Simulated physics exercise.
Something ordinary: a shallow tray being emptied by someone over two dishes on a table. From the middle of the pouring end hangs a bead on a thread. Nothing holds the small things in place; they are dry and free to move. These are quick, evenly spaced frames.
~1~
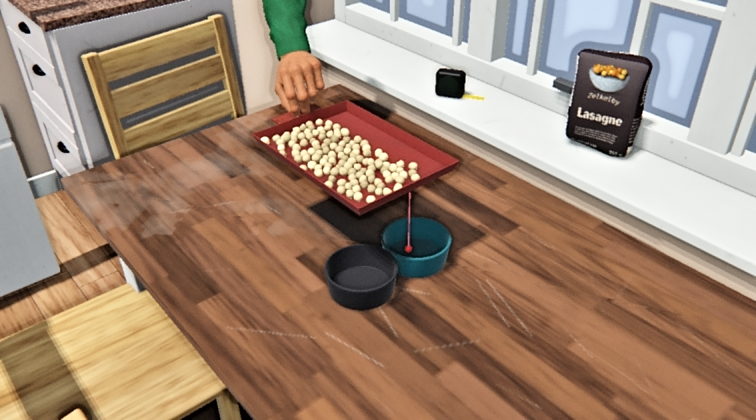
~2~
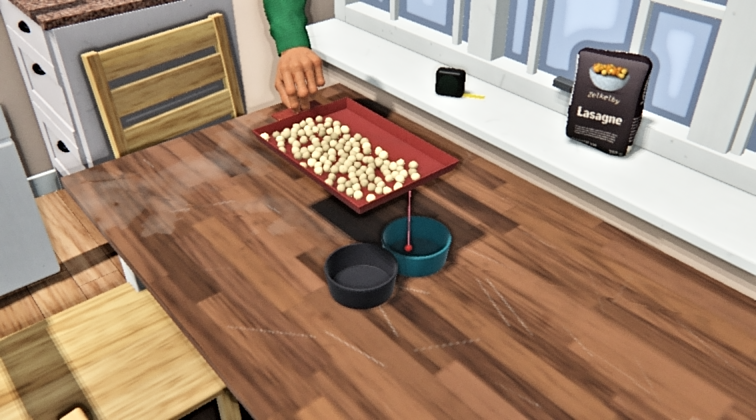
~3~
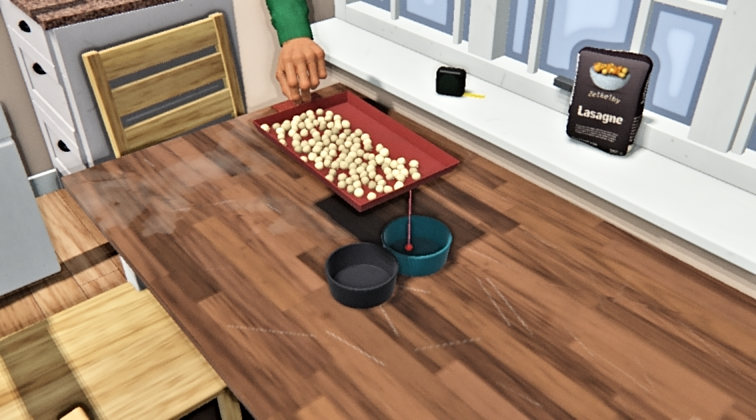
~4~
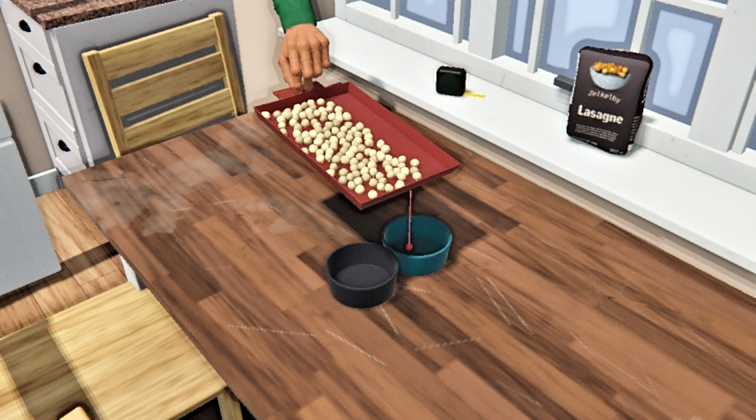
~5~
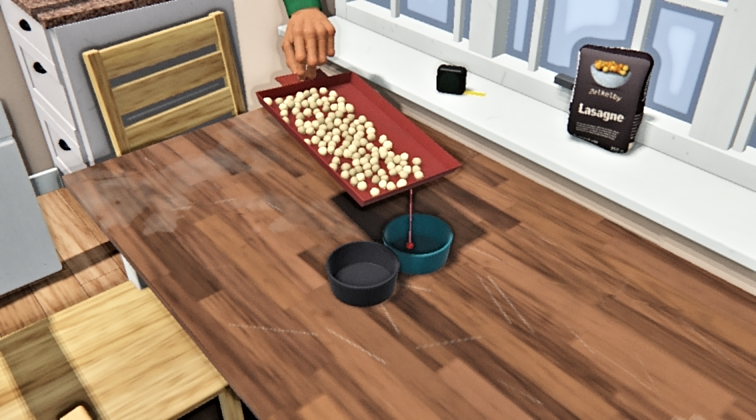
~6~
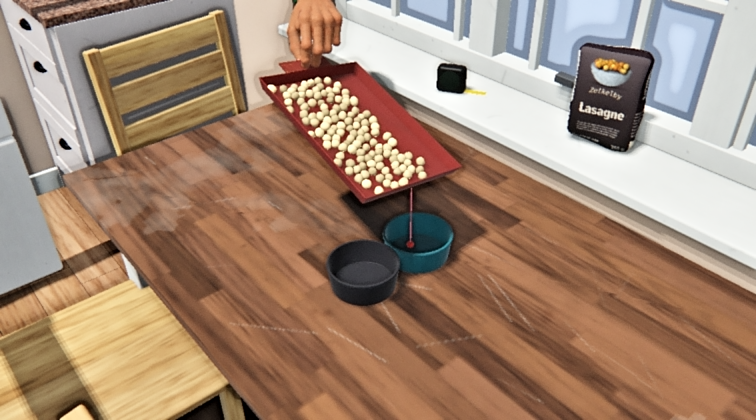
The footage shows a hand in a green sleeve gradually raising the far end of a shallow red tray of small, pale round pieces above a black dish and a teal dish, while the pieces shift slightly on it.
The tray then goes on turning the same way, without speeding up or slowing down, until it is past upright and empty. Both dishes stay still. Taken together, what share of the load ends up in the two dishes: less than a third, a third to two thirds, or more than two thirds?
The dishes collect not even a third of the load.
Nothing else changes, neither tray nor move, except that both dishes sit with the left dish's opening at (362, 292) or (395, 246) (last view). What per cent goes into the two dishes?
First try: Roughly 20 per cent; second try: Roughly 30 per cent.
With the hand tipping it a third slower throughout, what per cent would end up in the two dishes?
Roughly 10 percent, give or take.
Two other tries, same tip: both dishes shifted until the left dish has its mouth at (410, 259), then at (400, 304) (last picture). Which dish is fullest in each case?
The one on the right side first, then the one on the right side.
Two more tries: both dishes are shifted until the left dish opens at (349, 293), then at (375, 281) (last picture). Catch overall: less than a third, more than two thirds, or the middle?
In turn: Under a third; in the middle band.
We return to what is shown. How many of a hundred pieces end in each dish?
Split in per cent - left dish 0, right dish 20.
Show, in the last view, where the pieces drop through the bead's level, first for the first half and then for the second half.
(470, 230), then (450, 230).
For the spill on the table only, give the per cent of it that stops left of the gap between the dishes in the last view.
Around 0 percent of the pieces.
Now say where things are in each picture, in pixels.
The first picture shows corners of the pouring end near (360, 204) and (453, 161), level; middle of the load near (341, 156), macadamia nuts; left dish near (384, 294); right dish near (439, 262); bead on its thread near (408, 249).
The second picture shows corners of the pouring end near (360, 203) and (453, 160), level; middle of the load near (341, 153).
The third picture shows corners of the pouring end near (361, 201) and (454, 161), tipped barely, lowest at the right corner; middle of the load near (342, 149).
The fourth picture shows corners of the pouring end near (362, 199) and (455, 163), tipped a little, lowest at the right corner; middle of the load near (343, 142).
The fifth picture shows corners of the pouring end near (365, 196) and (456, 163), tipped clearly, lowest at the right corner; middle of the load near (346, 135).
The sixth picture shows corners of the pouring end near (367, 194) and (456, 164), tipped clearly, lowest at the right corner; middle of the load near (350, 129), near a quarter on the move; left dish near (386, 289); right dish near (441, 257).
Shortly afterwards, tray tipped steeply; the bulk on the tray; only a few outside both; near a quarter in the air.
Next, tray tipped past a quarter turn; a little on the tray; a little in the right dish; near two thirds outside both; a little in the air.
Some moments later, tray tipped past a quarter turn; near a quarter in the right dish; the bulk outside both.
In the end, tray tipped past a quarter turn; none at all in the left dish; near a quarter in the right dish; the bulk outside both.
